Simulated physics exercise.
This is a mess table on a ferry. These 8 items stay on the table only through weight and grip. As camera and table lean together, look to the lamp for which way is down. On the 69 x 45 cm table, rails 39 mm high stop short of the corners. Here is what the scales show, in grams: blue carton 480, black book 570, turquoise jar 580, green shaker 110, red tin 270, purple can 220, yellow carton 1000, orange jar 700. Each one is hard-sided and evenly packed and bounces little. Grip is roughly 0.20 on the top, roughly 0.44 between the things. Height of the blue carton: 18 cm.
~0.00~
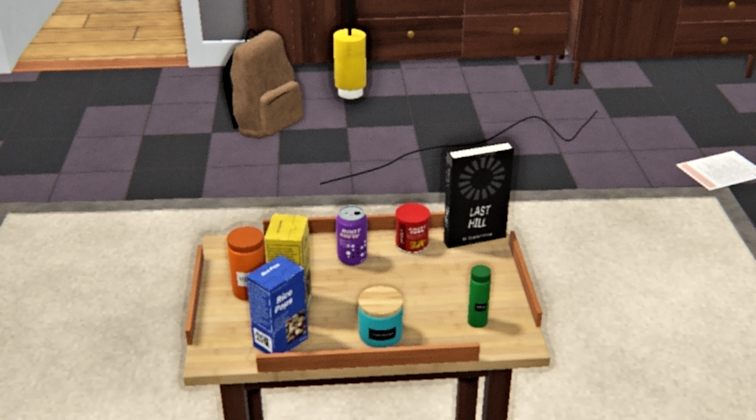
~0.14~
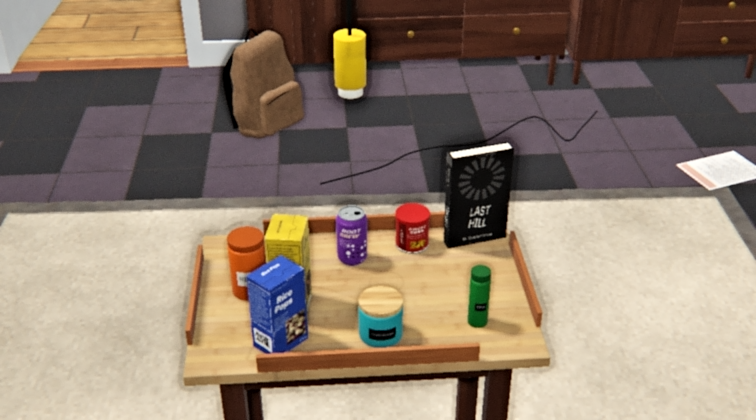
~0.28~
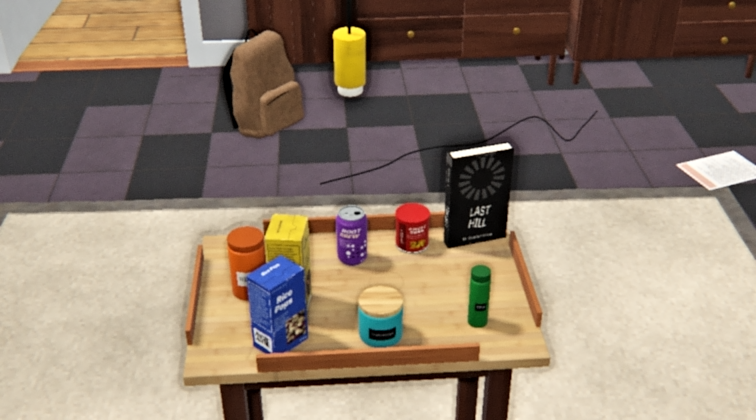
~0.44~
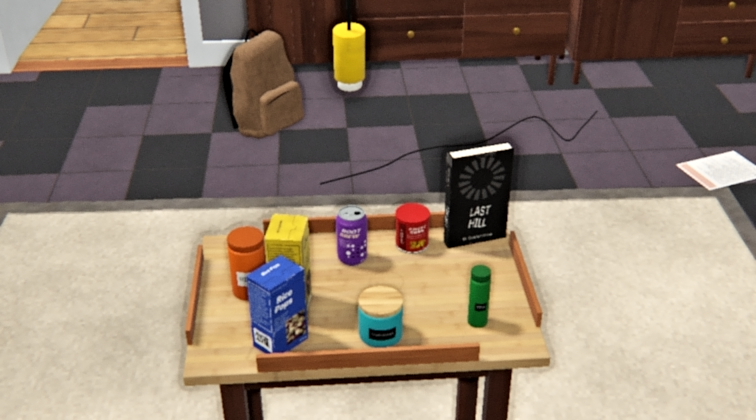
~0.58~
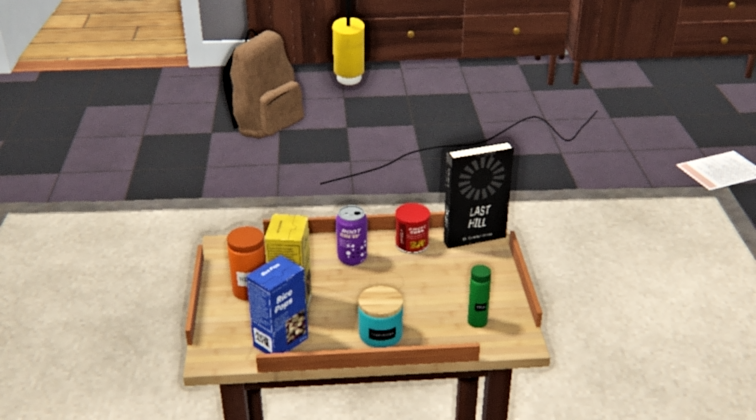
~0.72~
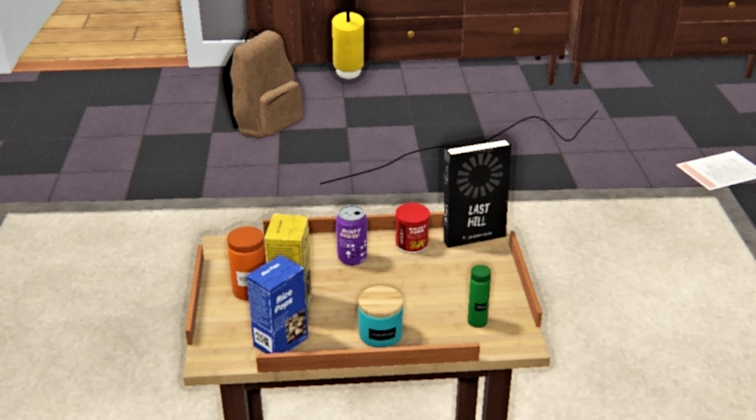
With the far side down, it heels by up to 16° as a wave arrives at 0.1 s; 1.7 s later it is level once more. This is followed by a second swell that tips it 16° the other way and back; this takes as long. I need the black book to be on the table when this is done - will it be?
Off the table.
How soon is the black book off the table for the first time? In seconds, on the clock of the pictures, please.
Time: Roughly 0.9 s.
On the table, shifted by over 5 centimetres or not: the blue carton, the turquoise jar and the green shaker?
Here is how it goes: The blue carton remains near its start; next, the turquoise jar remains near its start; last, the green shaker remains near its start.
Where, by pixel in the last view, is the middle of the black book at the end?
Around pixel (387, 347).
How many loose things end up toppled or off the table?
Altogether, 1.
After 1.12 s, heel 14°, far side down; black book now off the table; blue carton slid 7 cm; yellow carton slid 6 cm.
After 1.52 s, heel 4°, far side down; orange jar slid 17 cm; green shaker slid 17 cm; yellow carton slid 19 cm.
After 3.02 s, heel 10°, near side down; red tin slid 10 cm; blue carton slid 7 cm; orange jar slid 7 cm.
At rest (4.0 s), off the table, black book; not toppled but over 5 cm from the start, red tin and purple can; the other 5 in place, give or take 5 cm. In the last view, black book near (387, 347).
